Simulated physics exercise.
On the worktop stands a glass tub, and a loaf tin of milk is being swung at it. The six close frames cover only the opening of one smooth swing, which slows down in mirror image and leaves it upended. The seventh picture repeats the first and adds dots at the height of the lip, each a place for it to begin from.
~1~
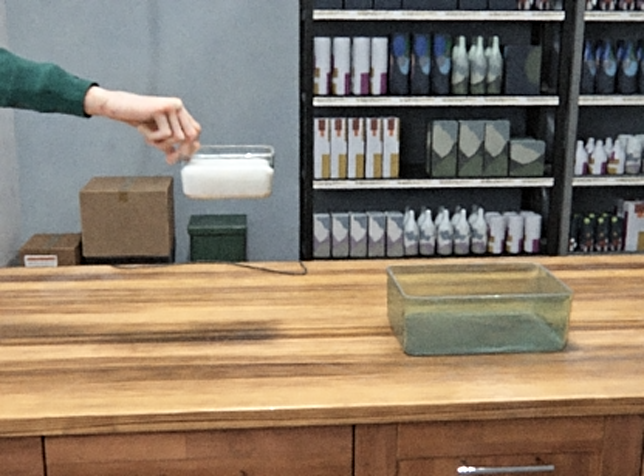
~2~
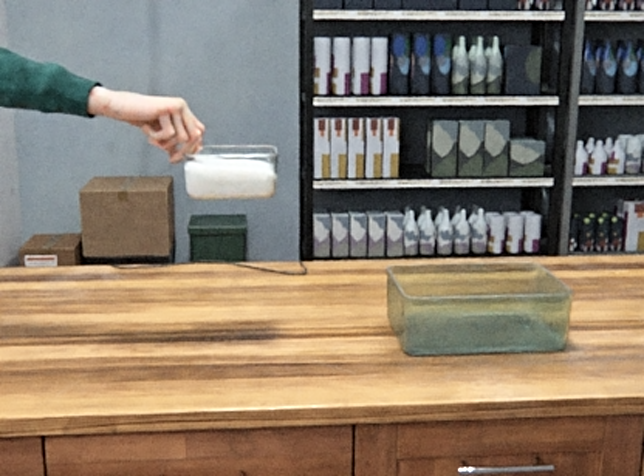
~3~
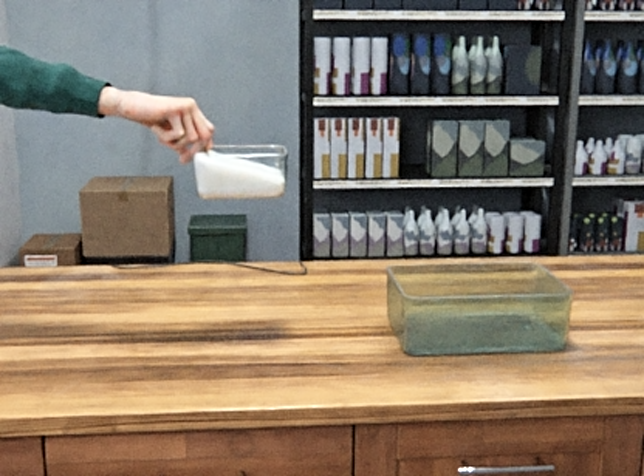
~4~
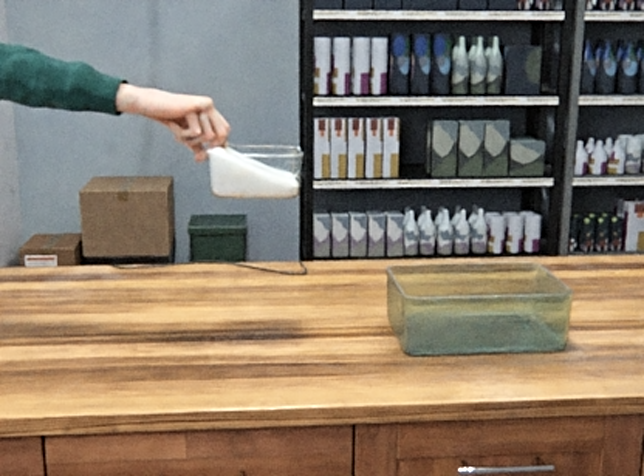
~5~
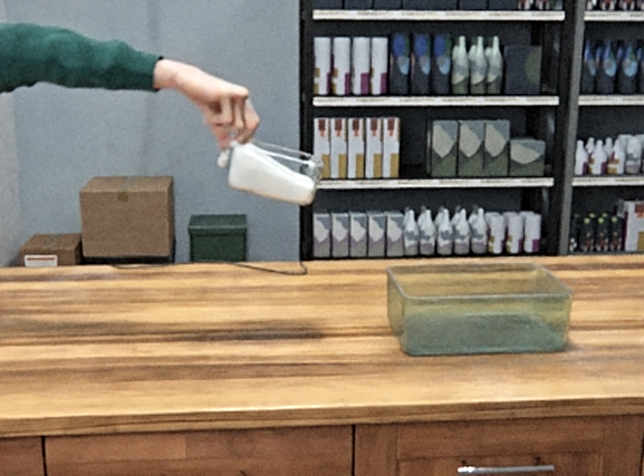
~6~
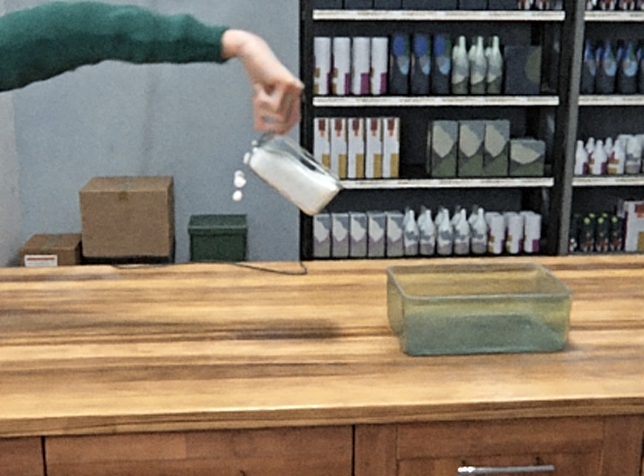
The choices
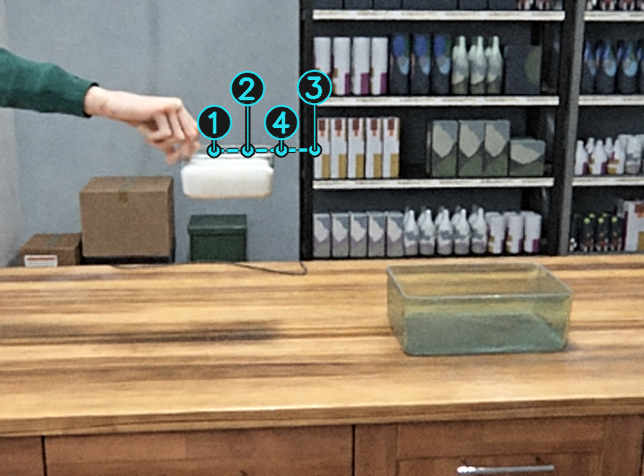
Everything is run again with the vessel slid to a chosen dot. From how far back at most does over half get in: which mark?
Go for 2.
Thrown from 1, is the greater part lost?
Yes, it does.
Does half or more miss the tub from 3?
No, that is safe.
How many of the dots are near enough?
Three of the four.
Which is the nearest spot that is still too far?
That is spot 1.
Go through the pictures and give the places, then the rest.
The first frame shows upright, lip at (272, 150); tub from (403, 354) to (566, 349); nothing has left yet.
The second frame shows upright, lip at (275, 150); nothing has left yet.
The third frame shows upright, lip at (284, 150); nothing has left yet.
The fourth frame shows upright, lip at (300, 151); milk is over the rim, down to (207, 151).
The fifth frame shows tipped about 15°, lip at (321, 161); milk is over the rim, down to (224, 164).
The sixth frame shows tipped about 39°, lip at (340, 181); milk is over the rim, down to (237, 198).
On the marked copy, 1 at (214, 150); 2 at (247, 150); 3 at (314, 149); 4 at (281, 150).
With 1, about 16 % lands in the tub, 79 % falls short and 5 % goes beside or beyond.
With 2, about 69 % lands in the tub, 24 % falls short and 8 % goes beside or beyond.
With 3, about 74 % lands in the tub, 5 % falls short and 21 % goes beside or beyond.
With 4, about 81 % lands in the tub, 9 % falls short and 10 % goes beside or beyond.
